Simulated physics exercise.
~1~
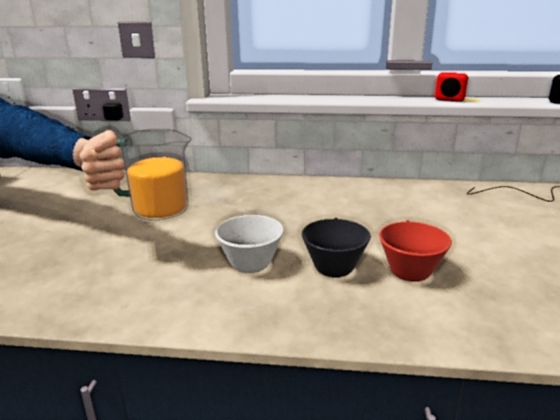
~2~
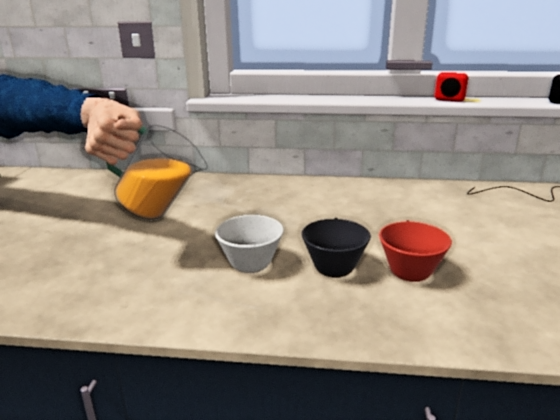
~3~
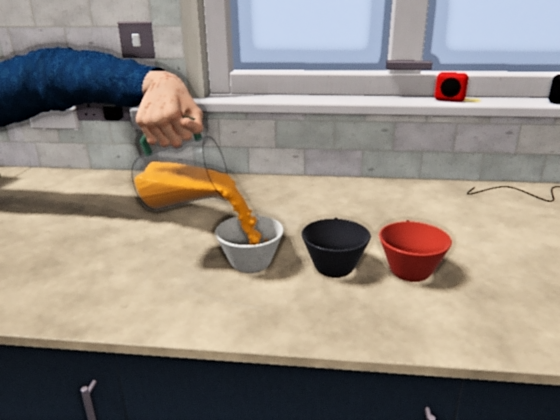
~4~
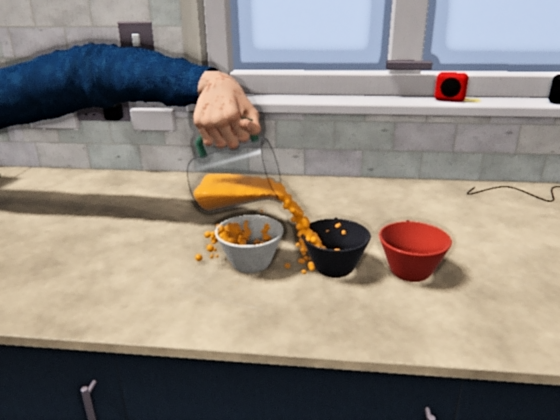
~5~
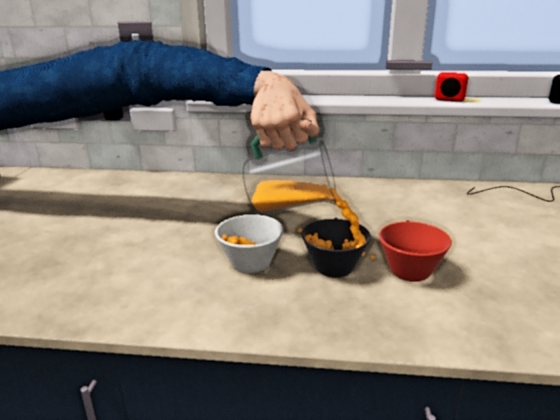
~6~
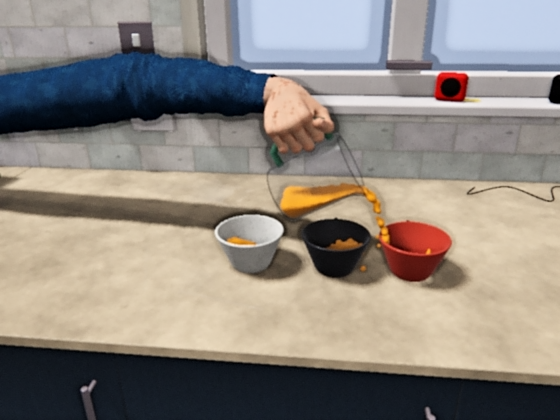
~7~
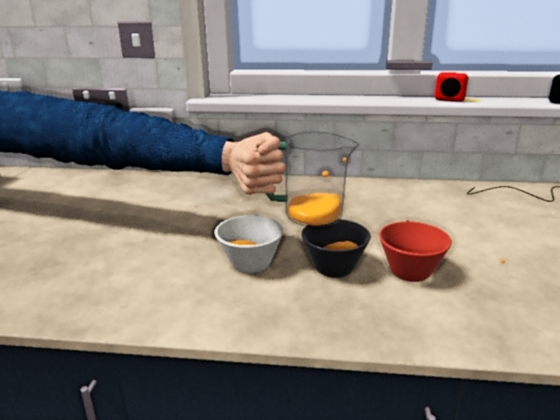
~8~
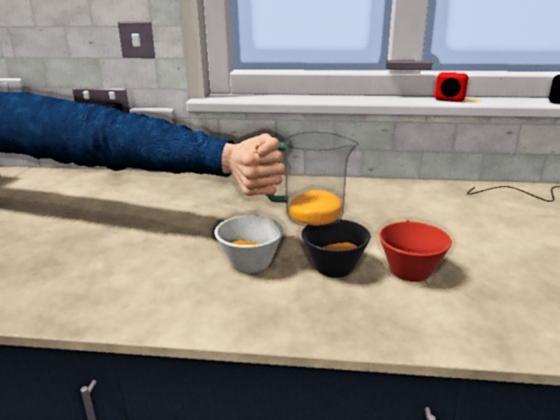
On a kitchen counter with a speckled beige top, seen from the front and slightly above, three small empty cups stand in a row, white on the left, black in the middle and red on the right. A hand in a blue sleeve holds a clear jug of orange juice at the left. The hand lifts and tips the jug, pouring into the white cup, then sweeps it rightwards, splashing juice around the rims as the stream reaches the black cup and then the red one. The jug tilts back upright and stops behind the black cup, still holding some juice. Juice shows in the white and black cups, while none is visible inside the red one.
